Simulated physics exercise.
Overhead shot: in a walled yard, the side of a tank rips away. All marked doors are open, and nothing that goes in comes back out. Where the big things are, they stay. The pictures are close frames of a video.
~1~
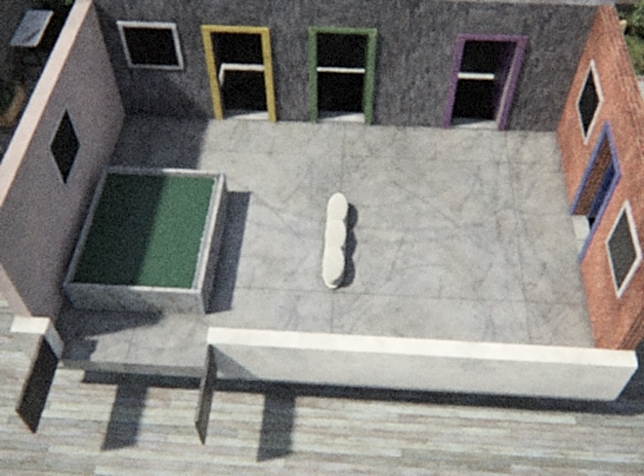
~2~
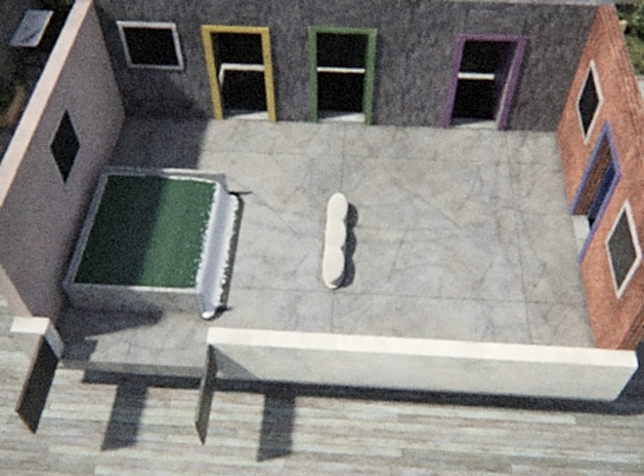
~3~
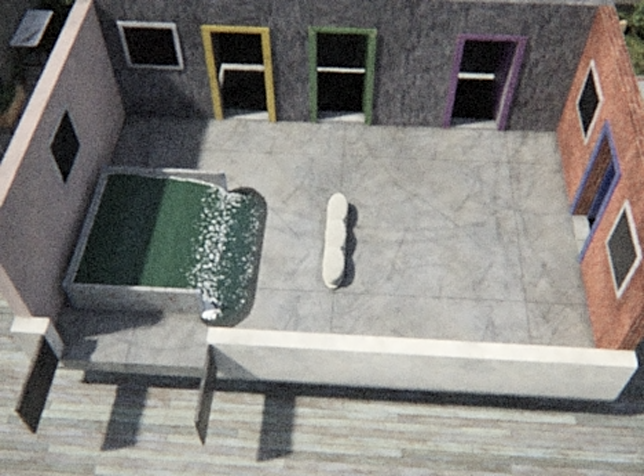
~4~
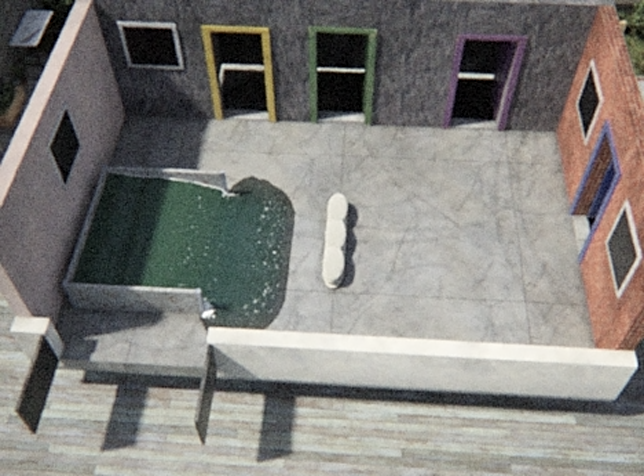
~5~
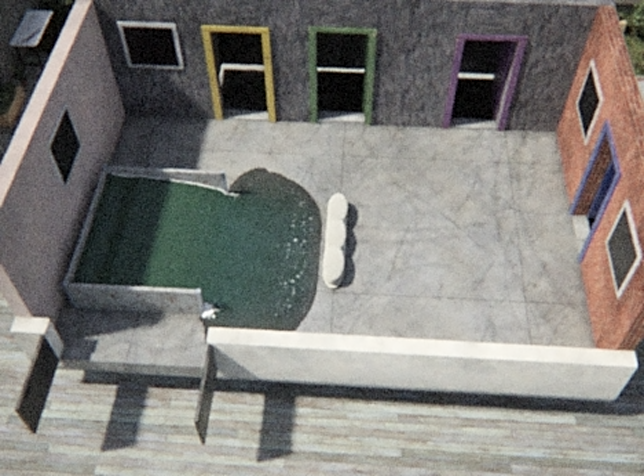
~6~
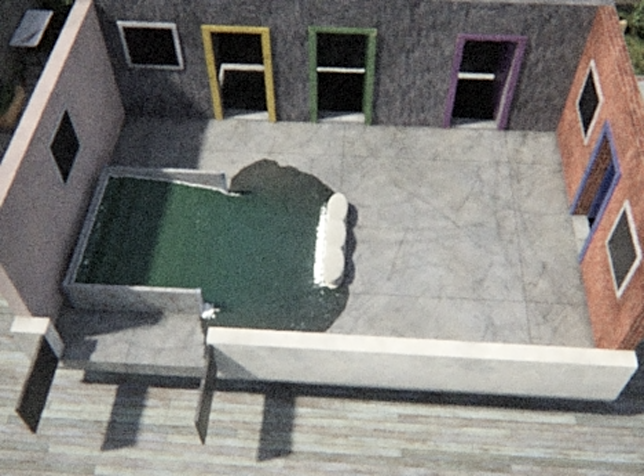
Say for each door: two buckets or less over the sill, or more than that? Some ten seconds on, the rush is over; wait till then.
Outcome: Purple door: More than two buckets; green door: More than two buckets; yellow door: More than two buckets; blue door: More than two buckets.
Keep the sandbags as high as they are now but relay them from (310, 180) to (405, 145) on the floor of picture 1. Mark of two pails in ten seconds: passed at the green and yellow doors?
In short: The green door takes less; the yellow door is under.
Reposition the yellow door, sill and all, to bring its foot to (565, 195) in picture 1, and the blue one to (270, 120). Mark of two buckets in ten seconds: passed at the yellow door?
As it turns out, the yellow one runs over.
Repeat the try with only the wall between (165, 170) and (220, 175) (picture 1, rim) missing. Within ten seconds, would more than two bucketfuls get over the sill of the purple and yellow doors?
Outcome - purple door comes in lower, yellow door breaks the threshold.
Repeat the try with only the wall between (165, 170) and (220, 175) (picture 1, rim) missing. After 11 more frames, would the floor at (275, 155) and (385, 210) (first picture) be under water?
Note: Point one inundated; point two unreached.
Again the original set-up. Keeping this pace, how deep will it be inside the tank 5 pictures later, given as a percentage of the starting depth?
About 54 per cent.
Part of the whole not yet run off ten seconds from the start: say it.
Estimate: 84 per cent.
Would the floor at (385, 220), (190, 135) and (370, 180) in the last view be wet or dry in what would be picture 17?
Result, in that order: Not wetted / not wetted / wetted.
A moment on, water covers 30 % of the floor; the purple door not reached, the green door not reached, the yellow door not reached, the blue door not reached.
Next, water covers 40 % of the floor; the purple door not reached, the green door wet at the sill, nothing in, the yellow door not reached, the blue door not reached.
Then, water covers 60 % of the floor; the purple door under two buckets in, the green door over two buckets in, the yellow door wet at the sill, nothing in, the blue door wet at the sill, nothing in.
Later, water covers 85 % of the floor; the purple door under two buckets in, the green door far over two buckets in, the yellow door over two buckets in, the blue door under two buckets in.
In the end, water covers 95 % of the floor; the purple door over two buckets in, the green door far over two buckets in, the yellow door over two buckets in, the blue door over two buckets in.
